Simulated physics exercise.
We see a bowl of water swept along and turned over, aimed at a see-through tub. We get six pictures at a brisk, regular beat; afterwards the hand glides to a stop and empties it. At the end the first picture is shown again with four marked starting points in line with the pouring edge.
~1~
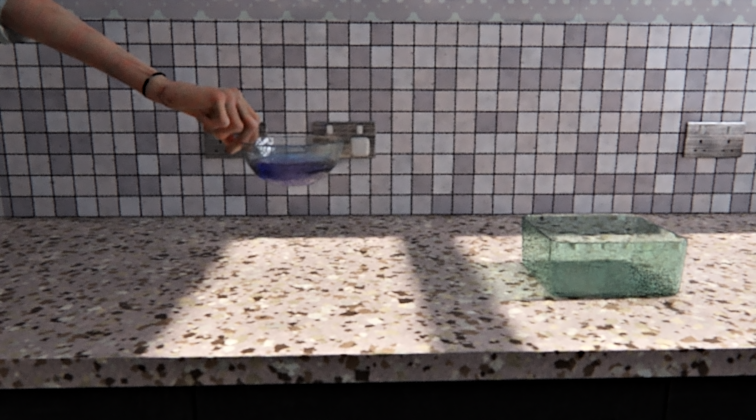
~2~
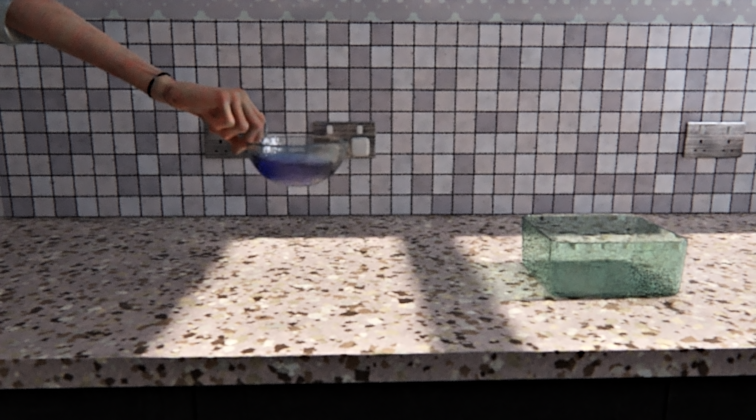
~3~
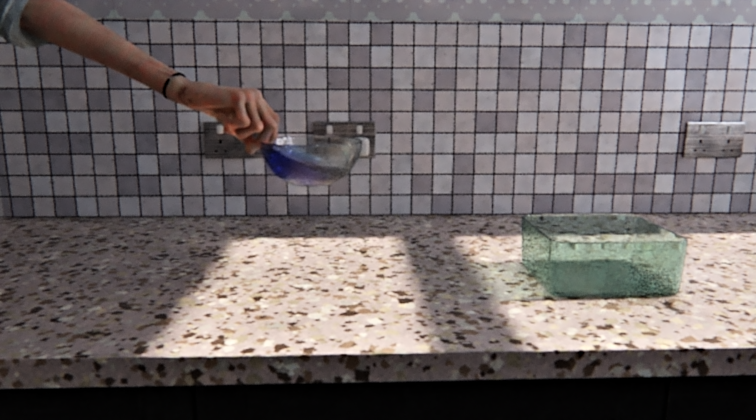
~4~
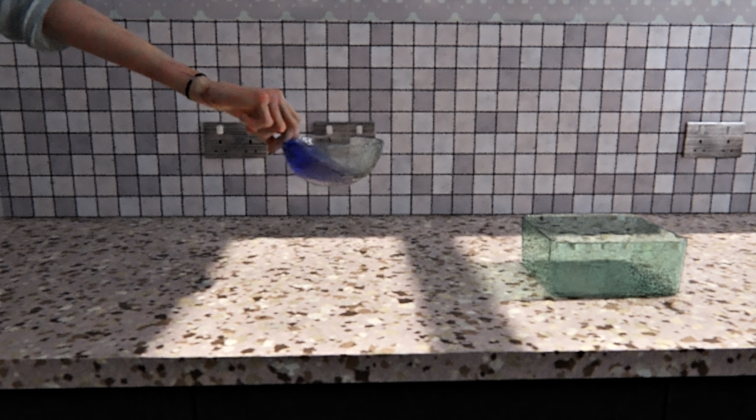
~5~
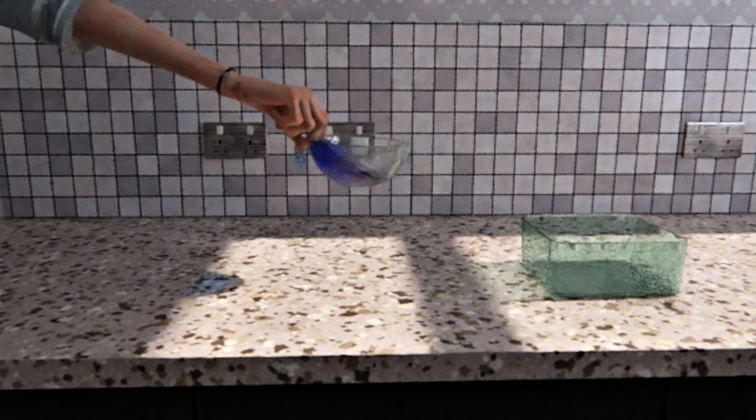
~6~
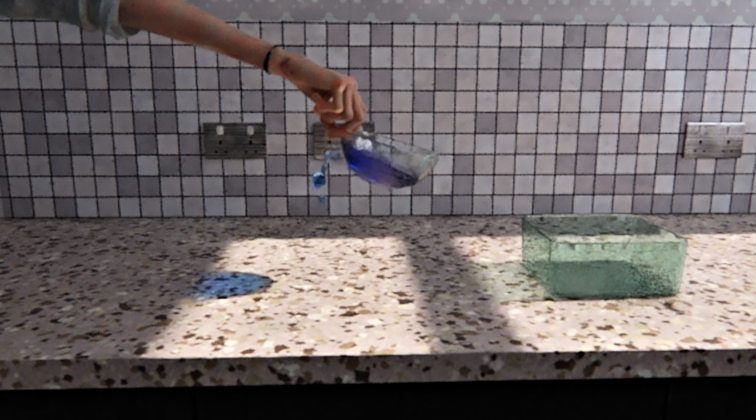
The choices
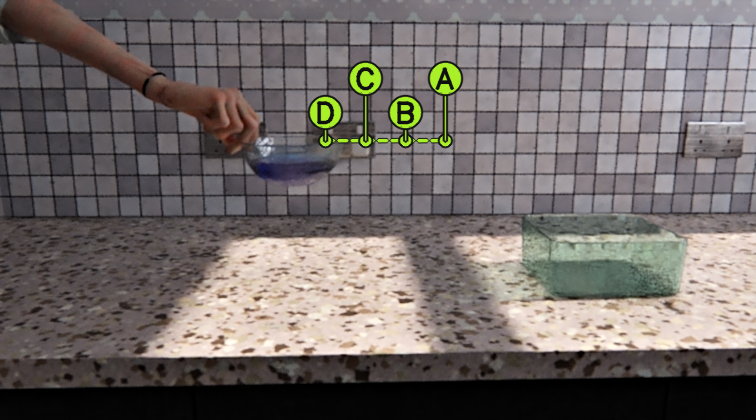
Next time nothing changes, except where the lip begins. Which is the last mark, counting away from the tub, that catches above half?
That is place C.
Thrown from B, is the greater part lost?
No, not at all.
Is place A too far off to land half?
No, not at all.
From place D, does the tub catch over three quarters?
No.
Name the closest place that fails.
D.
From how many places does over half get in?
Three.
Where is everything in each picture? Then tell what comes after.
Upright, lip at (341, 140); tub from (548, 295) to (678, 293); nothing has left yet.
Upright, lip at (346, 140); nothing has left yet.
Upright, lip at (360, 140); nothing has left yet.
Upright, lip at (381, 140); water is over the rim, down to (280, 143).
Tipped about 3°, lip at (408, 143); water is over the rim, down to (301, 162).
Tipped about 15°, lip at (437, 154); water is over the rim, down to (324, 202).
On the marked copy, A at (445, 140); B at (405, 140); C at (365, 140); D at (325, 140).
If A is chosen, about 64 % lands in the tub, 7 % falls short and 29 % goes beside or beyond.
If B is chosen, about 86 % lands in the tub, 12 % falls short.
If C is chosen, about 66 % lands in the tub, 21 % falls short and 13 % goes beside or beyond.
If D is chosen, about 30 % lands in the tub, 60 % falls short and 10 % goes beside or beyond.
